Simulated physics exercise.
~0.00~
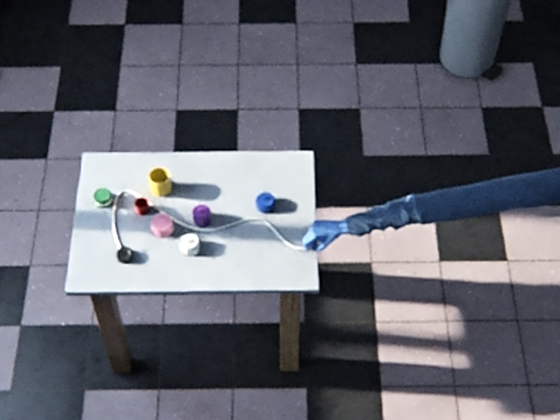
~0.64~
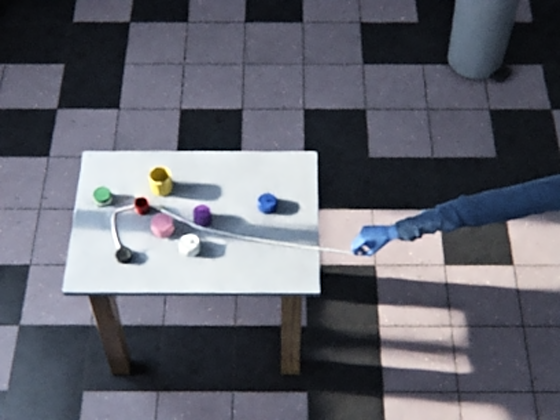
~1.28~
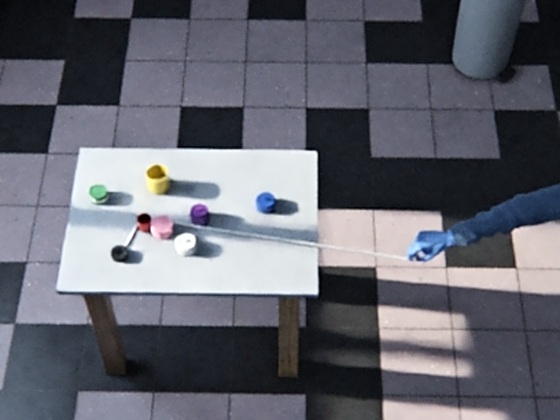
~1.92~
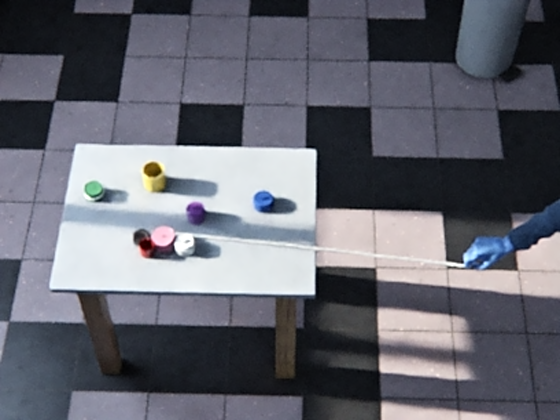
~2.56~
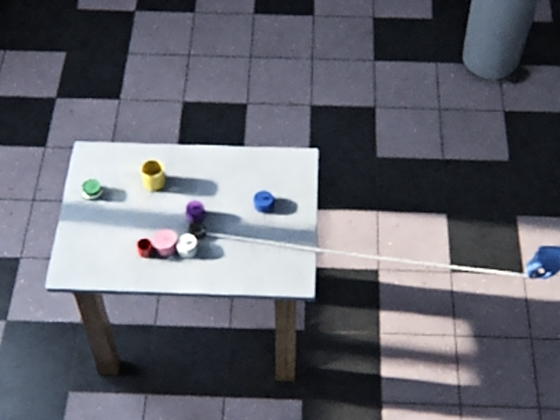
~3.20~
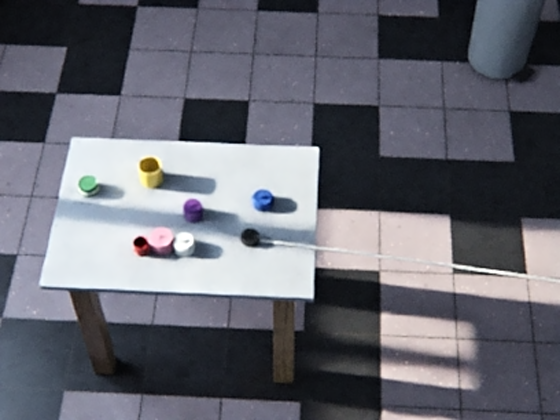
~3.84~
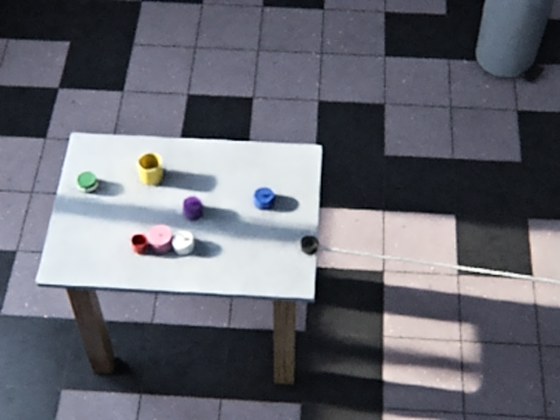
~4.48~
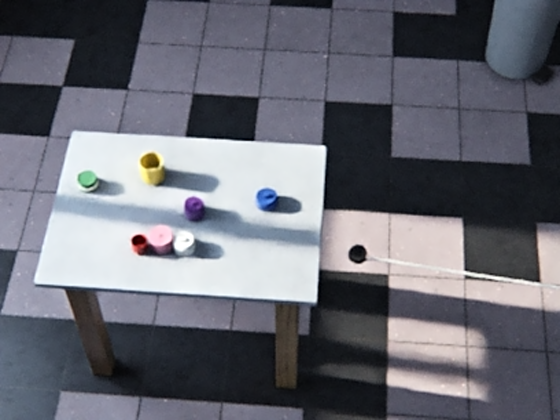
On a white table, a blue-gloved hand pulls a white cord rightward, shifting a red pot before dragging a black puck off the edge.
